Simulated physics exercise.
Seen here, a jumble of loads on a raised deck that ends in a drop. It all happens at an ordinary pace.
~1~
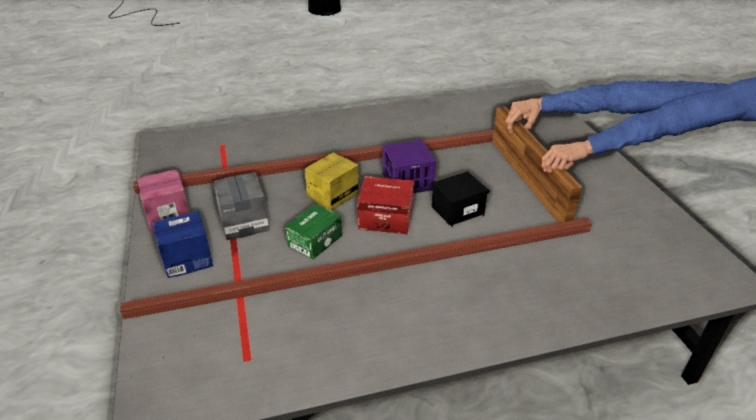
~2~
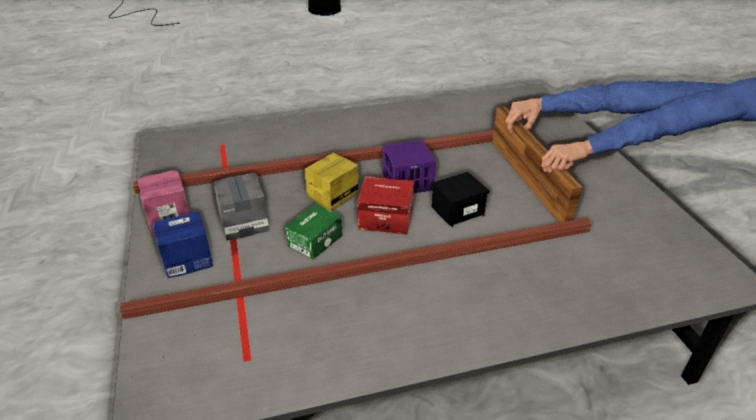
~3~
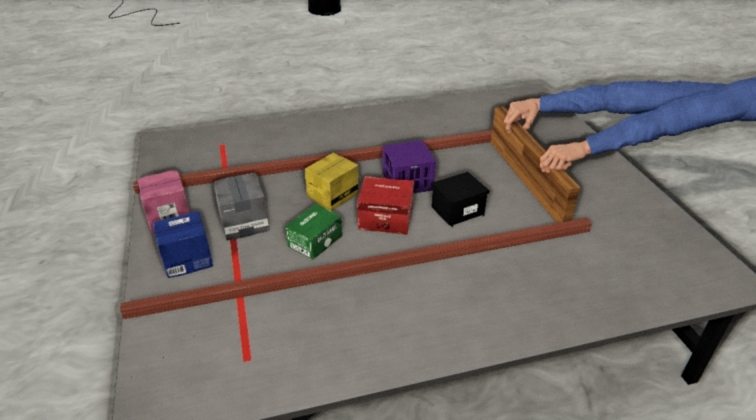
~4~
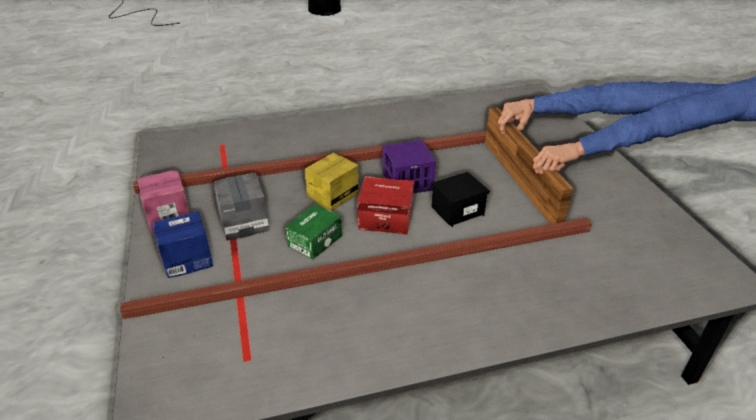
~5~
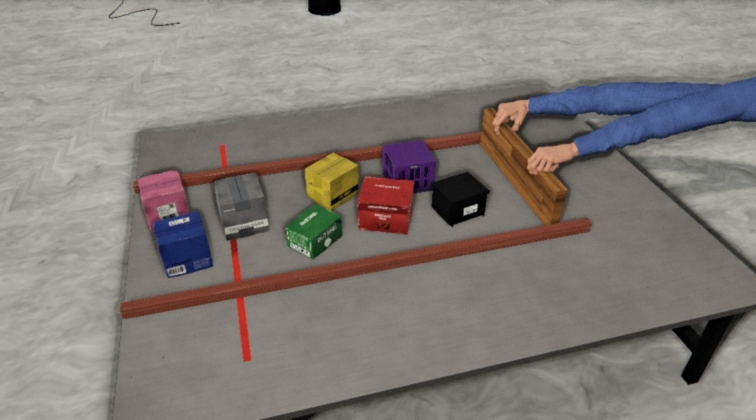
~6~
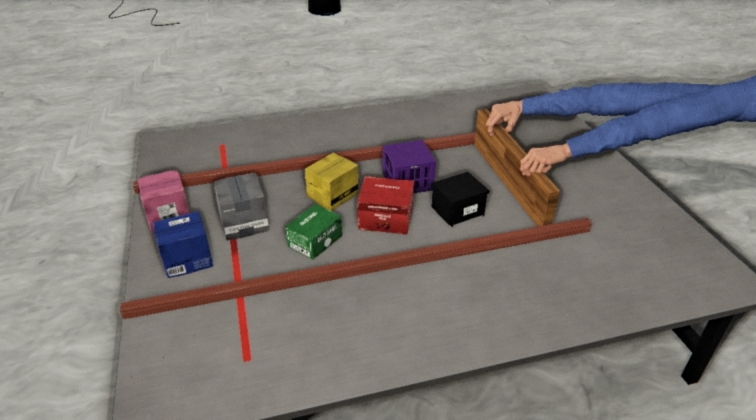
On a grey table, eight coloured boxes sit between two reddish-brown rails, with a red line crossing near the left end. Two hands in blue sleeves hold a wooden plank upright at the right, at first almost still, then slide it slightly leftward toward the black box, while the boxes stay still.
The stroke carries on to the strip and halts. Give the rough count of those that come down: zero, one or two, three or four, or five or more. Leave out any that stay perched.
As it turns out, the number that fall off is three or four.
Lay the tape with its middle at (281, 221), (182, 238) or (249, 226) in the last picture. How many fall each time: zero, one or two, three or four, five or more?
The falls would be either one or two; five or more; three or four.
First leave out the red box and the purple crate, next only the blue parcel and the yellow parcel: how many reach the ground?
It would be 2 and 1.
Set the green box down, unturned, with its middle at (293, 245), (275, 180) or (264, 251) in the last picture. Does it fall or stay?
In turn it is lost; does not fall; is lost.
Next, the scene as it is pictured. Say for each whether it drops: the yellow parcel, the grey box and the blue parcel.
The yellow parcel stays on; the grey box tumbles off; the blue parcel comes down.
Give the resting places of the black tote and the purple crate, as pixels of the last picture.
About (208, 238), and the other about (205, 199).
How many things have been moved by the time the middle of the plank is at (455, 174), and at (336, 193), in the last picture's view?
The counts are 1 and 7.
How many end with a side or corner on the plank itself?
It touches 2.
A little later, none off yet; pink parcel at rest near (165, 201); blue parcel at rest near (183, 245); grey box at rest near (241, 206).
When it is over, the number that fall off is three or four; down, green box, grey box, blue parcel and pink parcel.
